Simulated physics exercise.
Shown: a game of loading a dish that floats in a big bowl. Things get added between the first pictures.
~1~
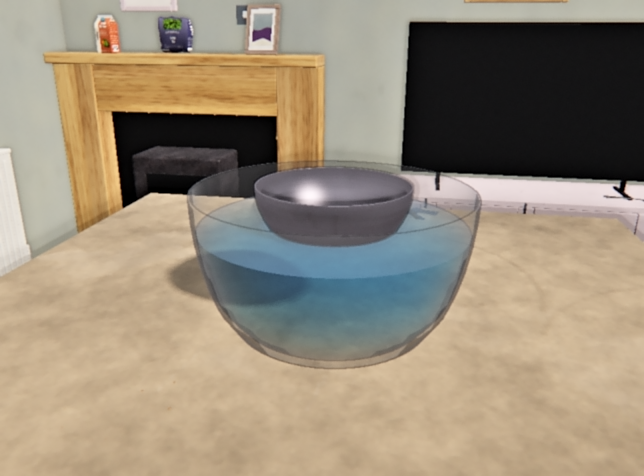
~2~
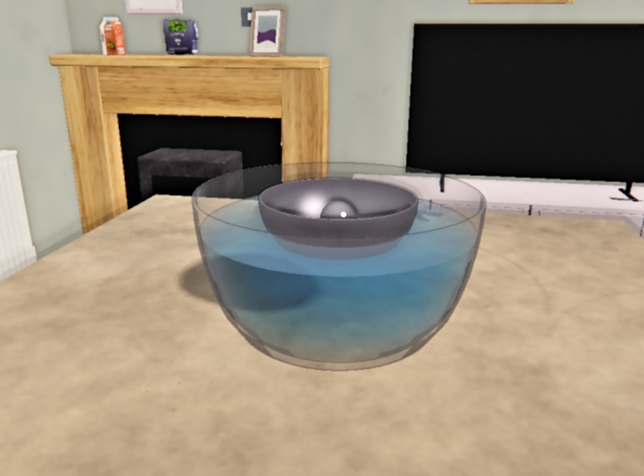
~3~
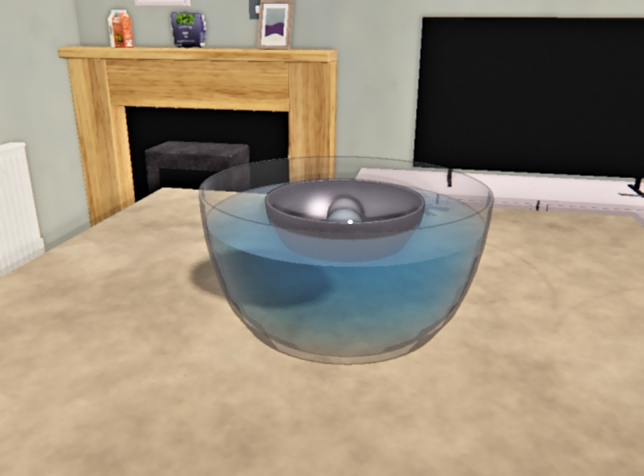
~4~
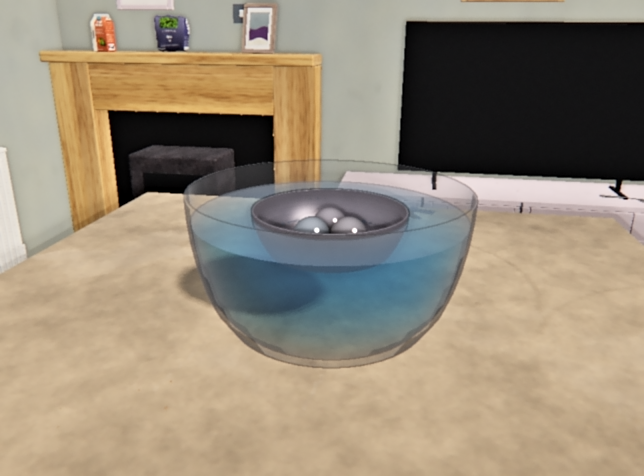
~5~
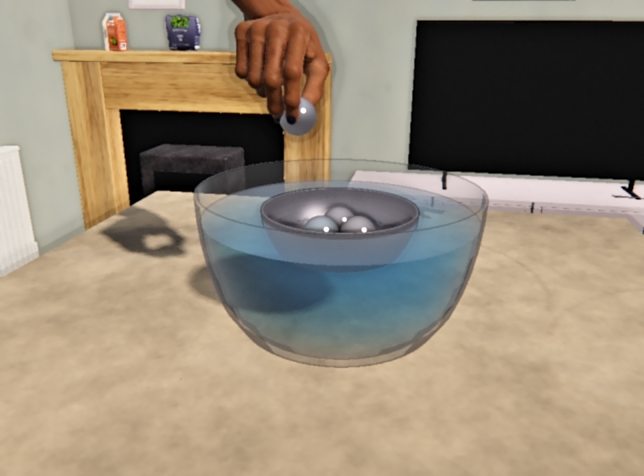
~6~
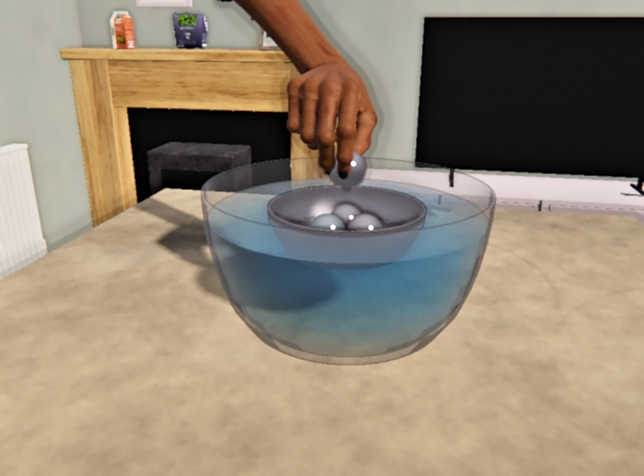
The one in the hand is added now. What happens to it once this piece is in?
I'd say it is headed down this time.
Next, the steel ball is in and the dish dips.
After that, water pours in over its edge.
Finally, the dish lies on the bottom with its load.
